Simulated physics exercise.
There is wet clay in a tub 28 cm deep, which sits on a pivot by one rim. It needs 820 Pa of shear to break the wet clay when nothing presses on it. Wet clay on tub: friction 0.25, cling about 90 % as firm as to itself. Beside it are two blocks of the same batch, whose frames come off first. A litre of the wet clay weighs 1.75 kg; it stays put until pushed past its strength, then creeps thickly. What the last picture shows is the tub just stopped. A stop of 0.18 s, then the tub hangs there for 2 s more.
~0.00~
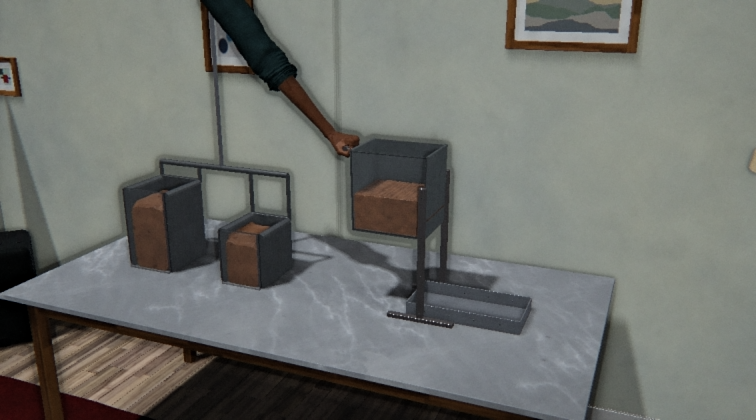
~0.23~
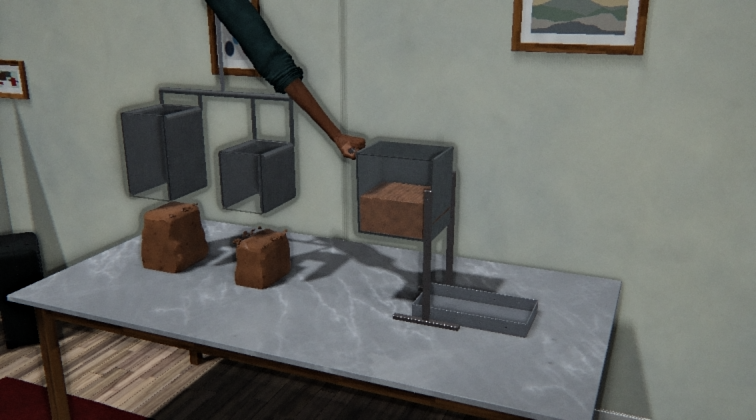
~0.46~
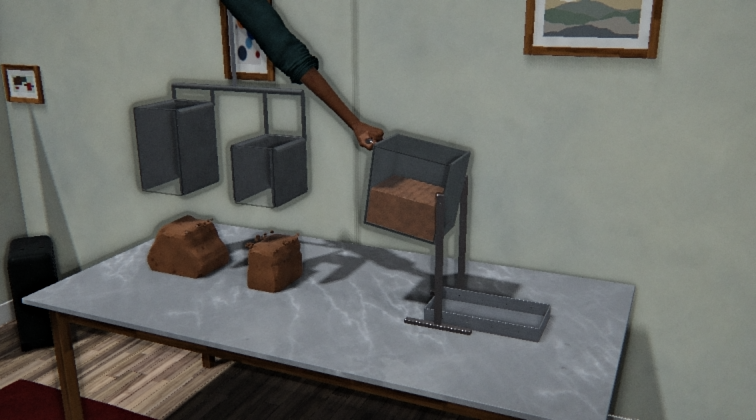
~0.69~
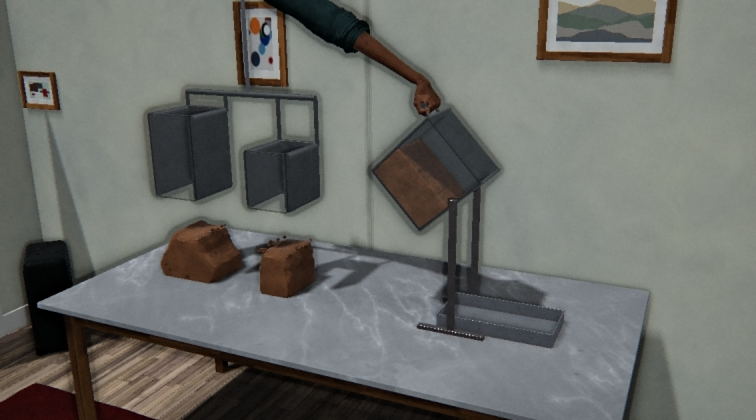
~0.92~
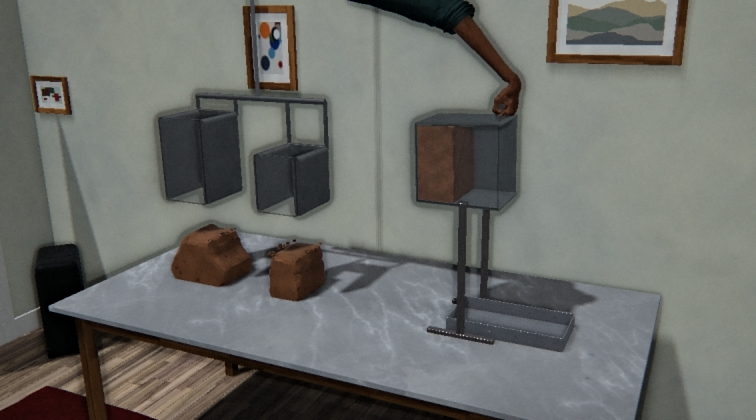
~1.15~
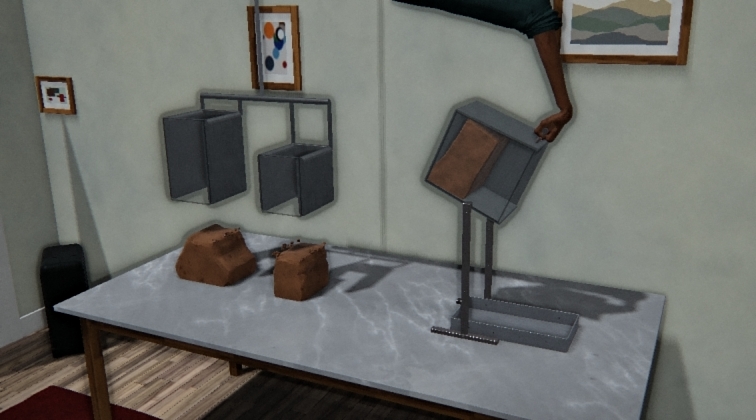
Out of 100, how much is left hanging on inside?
Around 45 out of 100.
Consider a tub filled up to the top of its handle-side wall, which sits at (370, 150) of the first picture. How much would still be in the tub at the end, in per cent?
About 55 per cent.
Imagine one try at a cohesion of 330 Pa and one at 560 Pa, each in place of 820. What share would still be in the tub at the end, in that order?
Try one gives 12 per cent, try two gives 35 per cent.
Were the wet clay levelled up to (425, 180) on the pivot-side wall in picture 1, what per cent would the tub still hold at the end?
It would be close to 35 percent.
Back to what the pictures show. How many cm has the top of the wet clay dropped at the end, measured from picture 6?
About 16 cm.
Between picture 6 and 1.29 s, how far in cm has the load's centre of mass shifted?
Close to 9 centimetres.
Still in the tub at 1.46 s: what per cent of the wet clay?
Near 45 in a hundred.
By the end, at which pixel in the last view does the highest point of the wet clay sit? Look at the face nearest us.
Roughly at pixel (434, 167).
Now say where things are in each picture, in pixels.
Handle-side rim at (352, 151), tilt 0 degrees; top of the wet clay at (405, 200); blocks stand 28 cm, 18 cm (left to right), in the first frame.
Handle-side rim at (358, 153), tilt 0 degrees; top of the wet clay at (411, 202); blocks stand 25 cm, 18 cm (left to right), in the second frame.
Handle-side rim at (376, 146), tilt 9 degrees; top of the wet clay at (375, 190); blocks stand 19 cm, 18 cm (left to right), in the third frame.
Handle-side rim at (429, 119), tilt 47 degrees; top of the wet clay at (397, 151); blocks stand 19 cm, 18 cm (left to right), in the fourth frame.
Handle-side rim at (500, 127), tilt 89 degrees; top of the wet clay at (437, 127); blocks stand 19 cm, 18 cm (left to right), in the fifth frame.
Handle-side rim at (536, 151), tilt 114 degrees; top of the wet clay at (469, 121); blocks stand 19 cm, 18 cm (left to right), in the sixth frame.
After 1.29 s, the tub is at 114 degrees and holds 100 %.
After 1.46 s, the tub is at 114 degrees and holds 47 %.
After 1.63 s, the tub is at 114 degrees and holds 45 %.
After 1.80 s, the tub is at 114 degrees and holds 45 %.
After 3.15 s, at the end, the tub is at 114 degrees and holds 45 %.
